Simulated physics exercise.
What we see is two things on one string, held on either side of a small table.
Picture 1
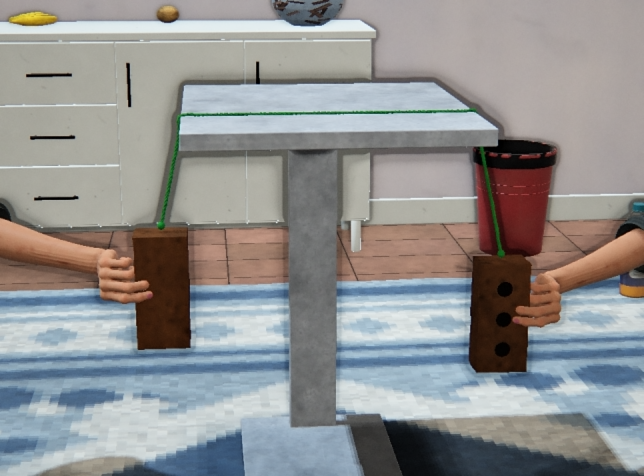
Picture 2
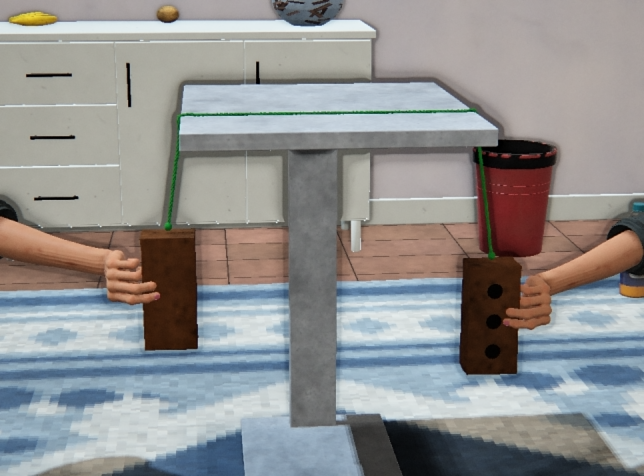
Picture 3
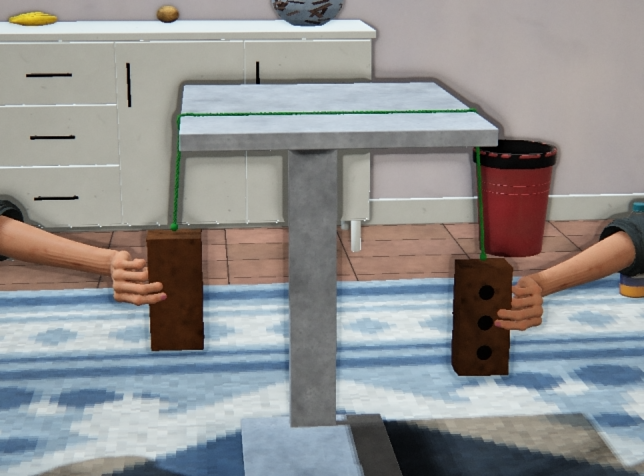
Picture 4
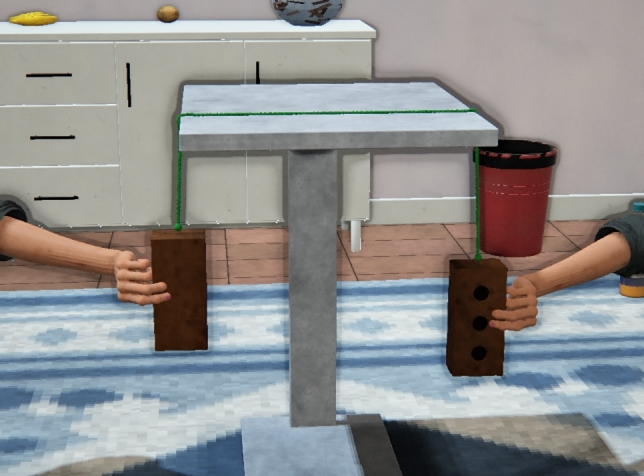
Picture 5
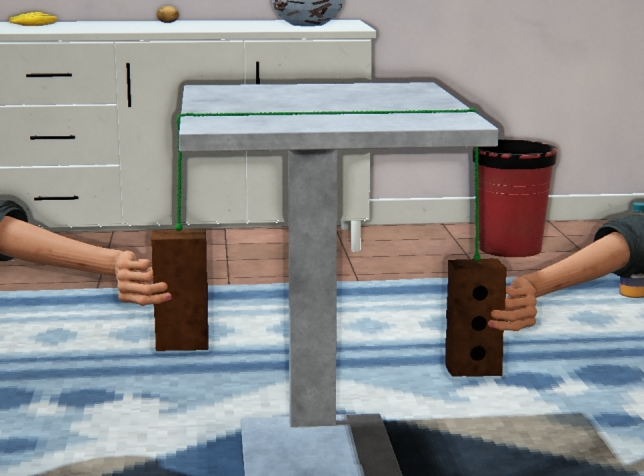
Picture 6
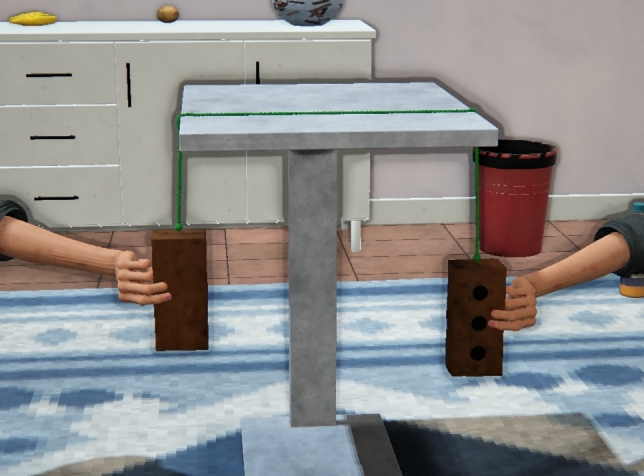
The footage shows two brown bricks joined by a green string draped over a small grey table, each held by a hand. The hands move the bricks slightly inward, toward the table's central post, then keep them still.
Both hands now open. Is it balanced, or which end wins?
The string keeps its balance.
Then, 0.60 s on from there, left brick still level near (189, 290); right brick still level near (464, 318).
Then, 1.24 s on from there, left brick still level near (182, 291); right brick still level near (474, 318).
In the end, left brick still level near (188, 290); right brick still level near (464, 318). The string stays as it is.
